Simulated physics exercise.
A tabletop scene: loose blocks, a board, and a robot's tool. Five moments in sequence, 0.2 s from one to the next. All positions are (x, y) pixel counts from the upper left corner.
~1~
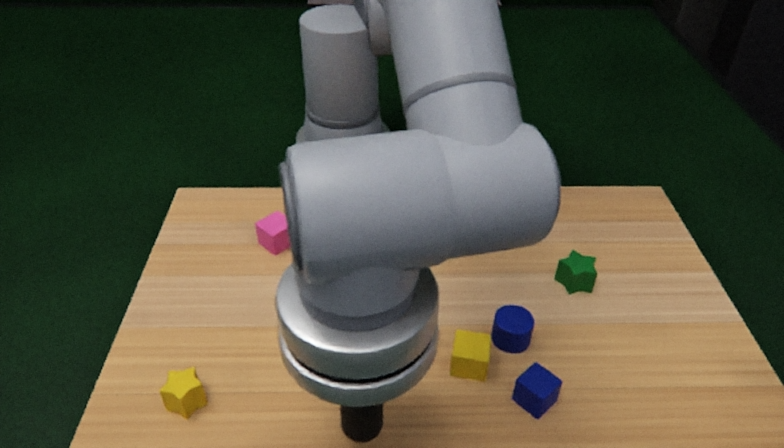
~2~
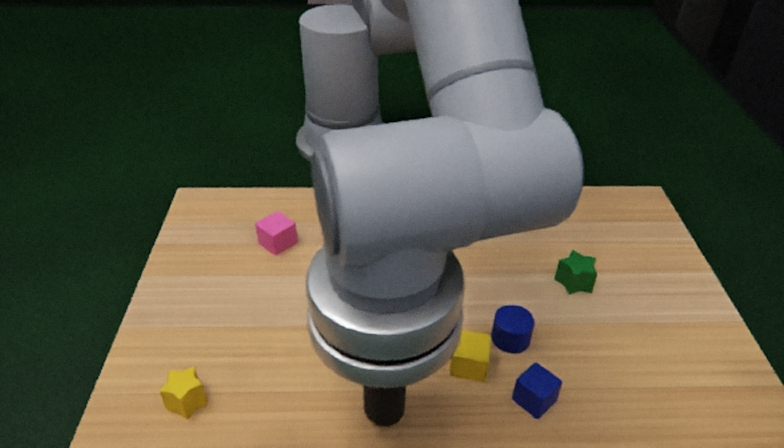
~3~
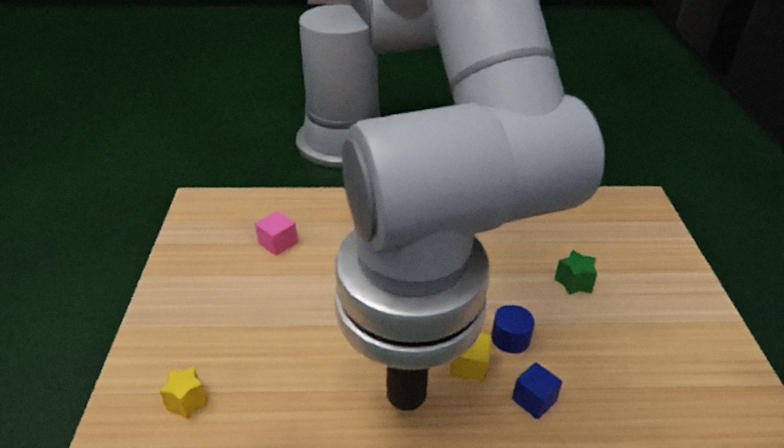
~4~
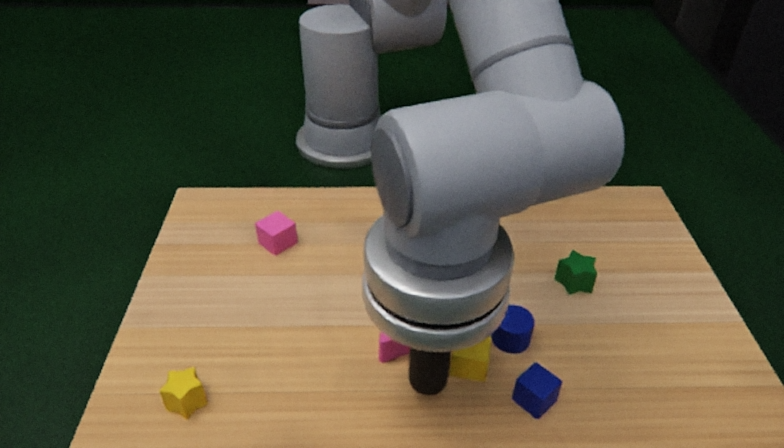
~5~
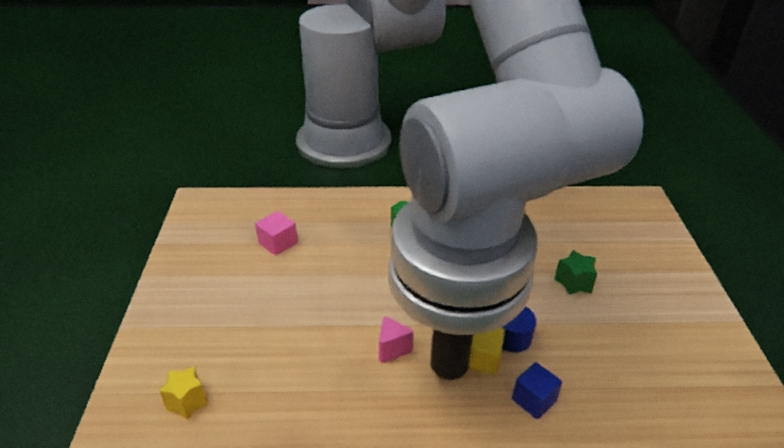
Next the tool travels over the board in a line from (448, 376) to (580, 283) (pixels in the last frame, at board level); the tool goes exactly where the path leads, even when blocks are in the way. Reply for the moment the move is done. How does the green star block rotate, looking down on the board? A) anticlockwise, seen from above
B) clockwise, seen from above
It's A.
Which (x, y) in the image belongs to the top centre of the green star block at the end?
Put as a pixel place, it's (600, 249).
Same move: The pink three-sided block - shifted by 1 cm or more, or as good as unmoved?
Stays put.
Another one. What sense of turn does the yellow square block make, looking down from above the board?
Seen from overhead, it turns clockwise.
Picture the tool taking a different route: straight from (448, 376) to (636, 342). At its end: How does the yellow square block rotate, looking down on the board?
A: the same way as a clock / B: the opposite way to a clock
I'll go with B - the opposite way to a clock.
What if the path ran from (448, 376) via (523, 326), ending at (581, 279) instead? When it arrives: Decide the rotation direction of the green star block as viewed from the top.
I'd predict that, seen from above, the green star block rotates counter-clockwise.
On the path given first. One third of the way, tool (499, 331); yellow square block (537, 327), turned 85° clockwise; blue cylinder (561, 305).
Two thirds of the way, tool (543, 300); yellow square block (551, 328); blue cylinder (583, 301).
At the end, tool (582, 273); pink three-sided block not moved; yellow square block (551, 328), turned 120° clockwise; blue cylinder (593, 298); green star block (600, 249), turned 20° anticlockwise.
